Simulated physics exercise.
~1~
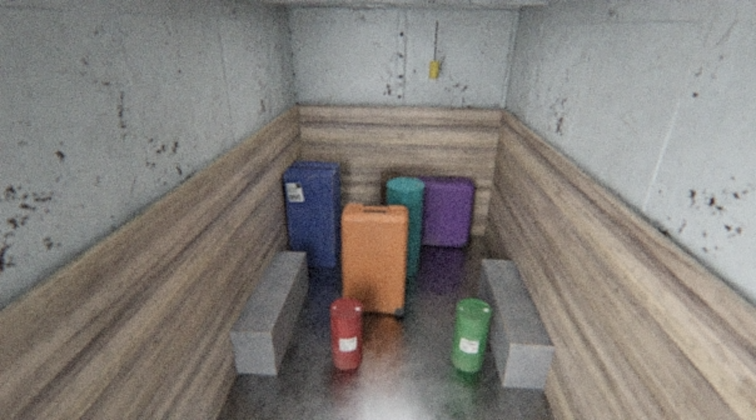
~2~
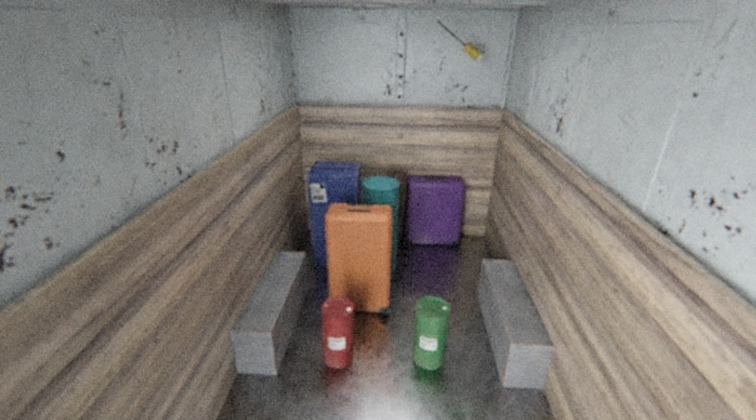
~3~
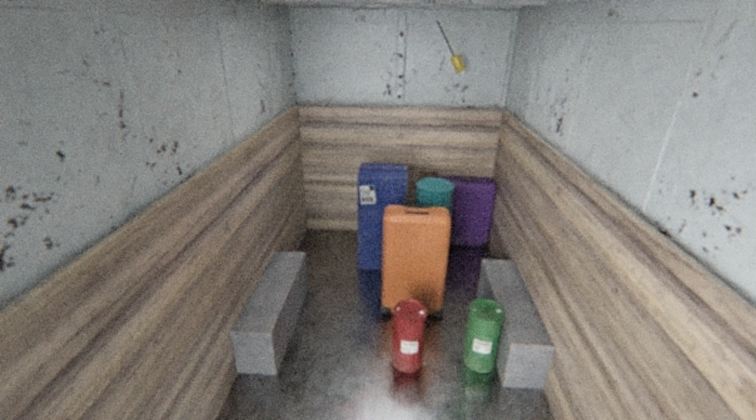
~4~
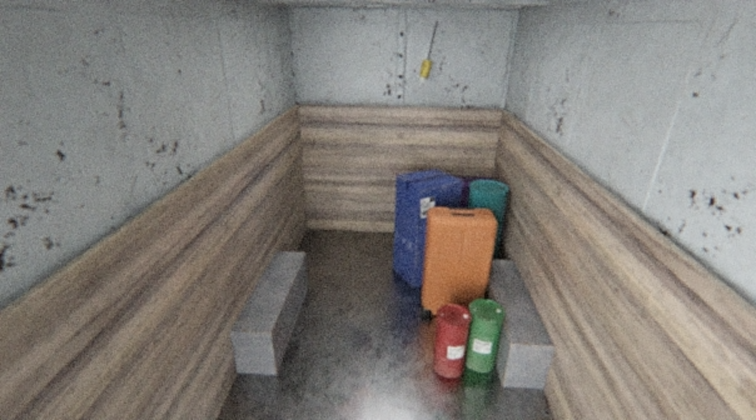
Suitcases, a drum and canisters shift slightly left, then slide right and bunch together, still upright.
